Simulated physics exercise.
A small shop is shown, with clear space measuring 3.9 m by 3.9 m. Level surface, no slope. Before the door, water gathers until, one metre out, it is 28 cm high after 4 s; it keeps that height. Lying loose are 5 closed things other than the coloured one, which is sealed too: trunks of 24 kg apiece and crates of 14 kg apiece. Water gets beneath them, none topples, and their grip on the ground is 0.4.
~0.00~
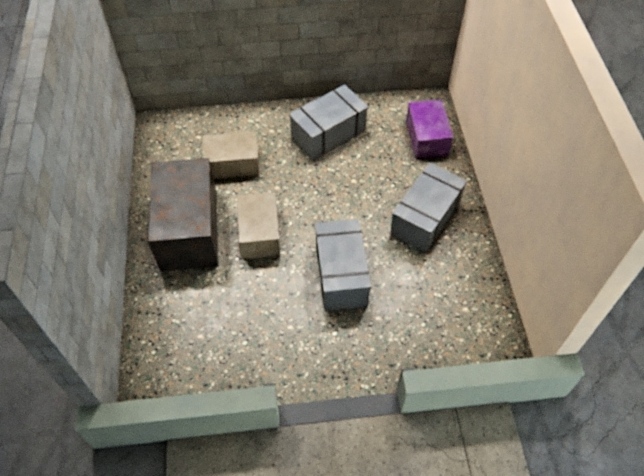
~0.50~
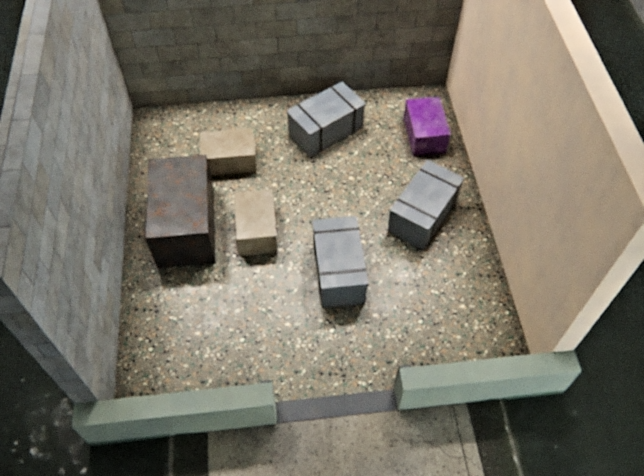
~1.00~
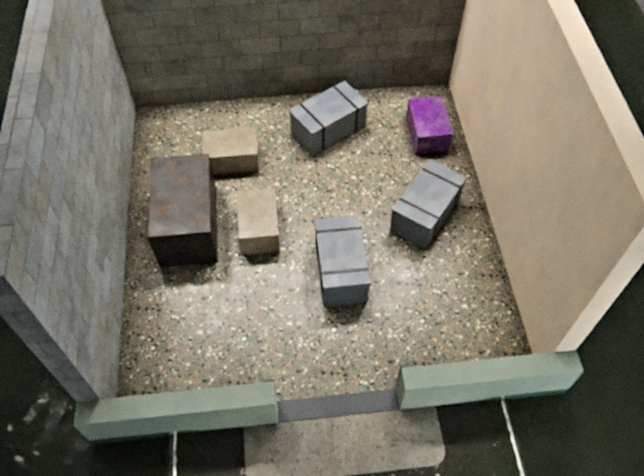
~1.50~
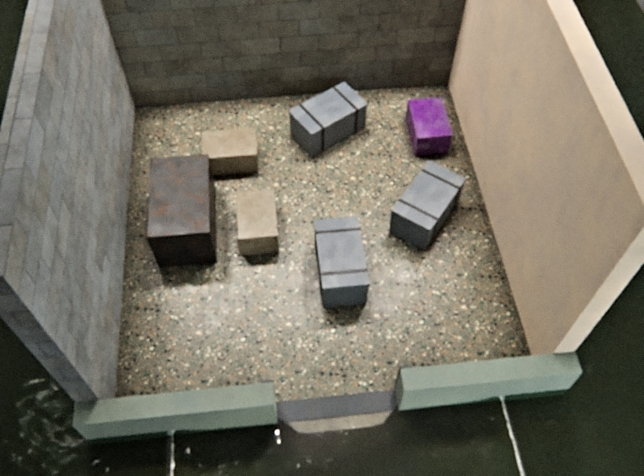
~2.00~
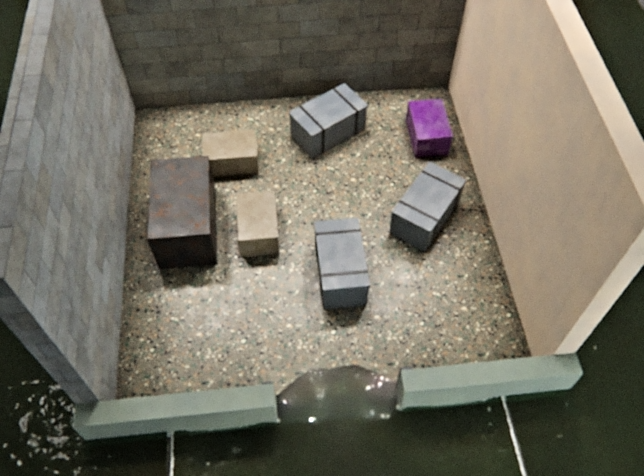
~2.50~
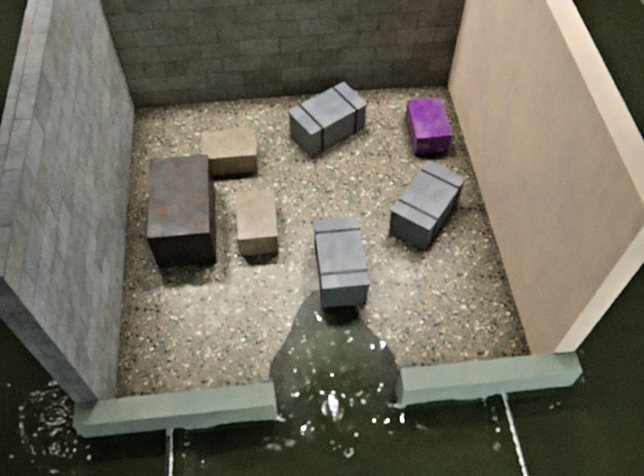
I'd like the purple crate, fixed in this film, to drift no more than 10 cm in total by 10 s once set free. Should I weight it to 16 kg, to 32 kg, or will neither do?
Neither will do.
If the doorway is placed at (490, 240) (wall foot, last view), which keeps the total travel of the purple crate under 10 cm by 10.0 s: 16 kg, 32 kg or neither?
The answer is that the lesser mass suffices.
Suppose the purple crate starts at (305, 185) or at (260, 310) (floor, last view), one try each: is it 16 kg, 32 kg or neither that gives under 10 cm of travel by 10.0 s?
First try, both options fail; second try, both options fail.
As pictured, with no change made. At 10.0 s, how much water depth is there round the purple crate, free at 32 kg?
Depth: Approx. 16 cm.
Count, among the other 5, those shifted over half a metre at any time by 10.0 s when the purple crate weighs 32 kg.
The tally stands at 4.
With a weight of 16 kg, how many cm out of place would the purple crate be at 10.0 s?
20 cm.
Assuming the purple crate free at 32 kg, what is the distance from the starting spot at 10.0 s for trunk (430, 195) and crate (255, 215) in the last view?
80 cm, 140 cm.
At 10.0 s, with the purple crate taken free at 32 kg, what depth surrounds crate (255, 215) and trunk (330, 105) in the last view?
About 16 and 15 cm.
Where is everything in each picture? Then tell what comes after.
The first frame shows the purple crate at (431, 120) rests on the ground; 0.0 m2 under water; 0 of 6 have shifted.
The second frame shows the purple crate at (428, 117) rests on the ground; 0.0 m2 under water; 0 of 6 have shifted.
The third frame shows the purple crate at (431, 116) rests on the ground; water covers 0.0 m2; 0 of 6 have shifted.
The fourth frame shows the purple crate at (430, 117) rests on the ground; water covers 0.0 m2; 0 of 6 have shifted.
The fifth frame shows the purple crate at (430, 119) rests on the ground; water covers 0.2 m2; 0 of 6 have shifted.
The sixth frame shows the purple crate at (430, 117), on the bottom; water covers 0.8 m2; 0 of 6 have shifted.
After 3.5 s the purple crate would be 0 cm from its start with 16 kg and 0 cm from its start with 32 kg; 0 cm of water round it then.
After 4.5 s the purple crate would be 0 cm from its start with 16 kg and 0 cm from its start with 32 kg; 0 cm of water round it then.
After 7.0 s the purple crate would be 46 cm from its start with 16 kg and 2 cm from its start with 32 kg; 10 cm of water round it then.
After 10.0 s the purple crate would be 20 cm from its start with 16 kg and 77 cm from its start with 32 kg; 16 cm of water round it then.
